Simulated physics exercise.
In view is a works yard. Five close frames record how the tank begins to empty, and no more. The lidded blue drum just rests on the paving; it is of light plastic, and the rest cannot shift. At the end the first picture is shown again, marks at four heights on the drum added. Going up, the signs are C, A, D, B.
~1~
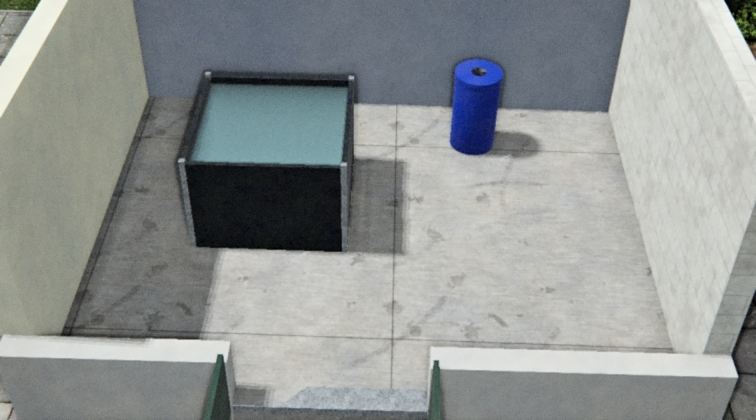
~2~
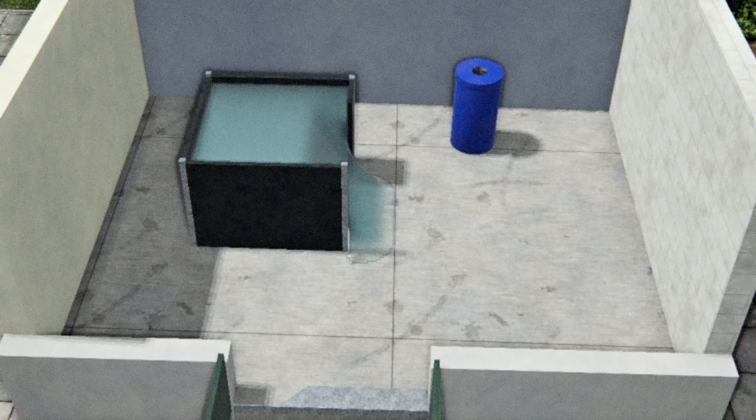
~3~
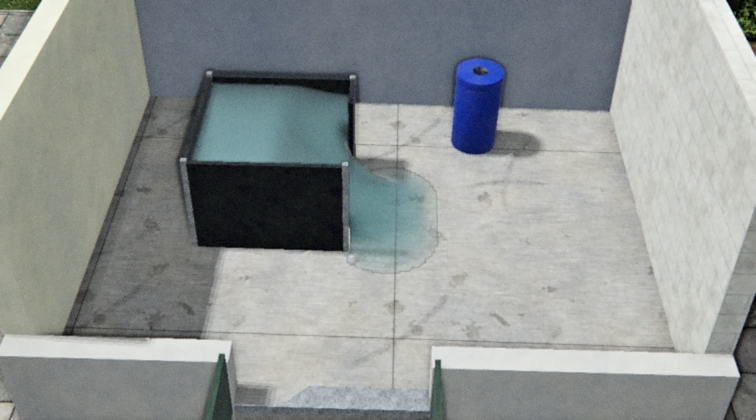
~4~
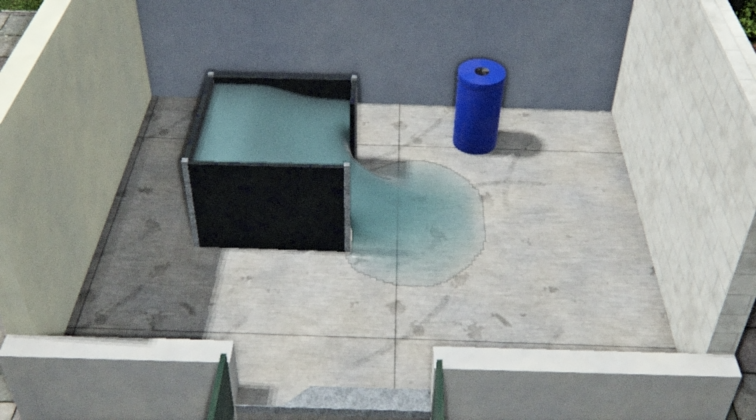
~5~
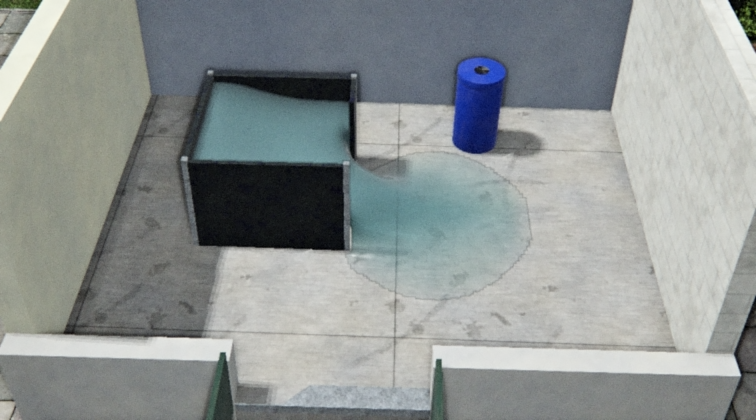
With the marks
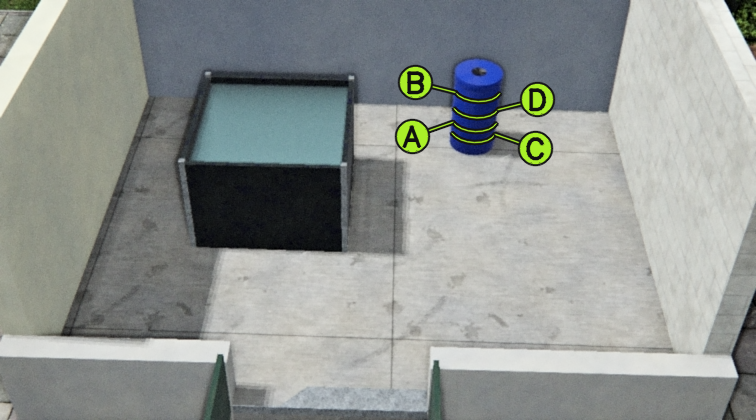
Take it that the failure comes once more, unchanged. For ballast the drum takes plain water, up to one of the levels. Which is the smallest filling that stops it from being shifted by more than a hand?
That is line C.
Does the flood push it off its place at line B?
No, that is safe.
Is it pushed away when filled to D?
No, that is safe.
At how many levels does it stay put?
All of the four.
On the marked copy, A at (475, 131); B at (478, 101); C at (474, 142); D at (476, 117); from the bottom up C, A, D, B.
With A, it does not move.
With B, it does not move.
With C, it does not move.
With D, it does not move.
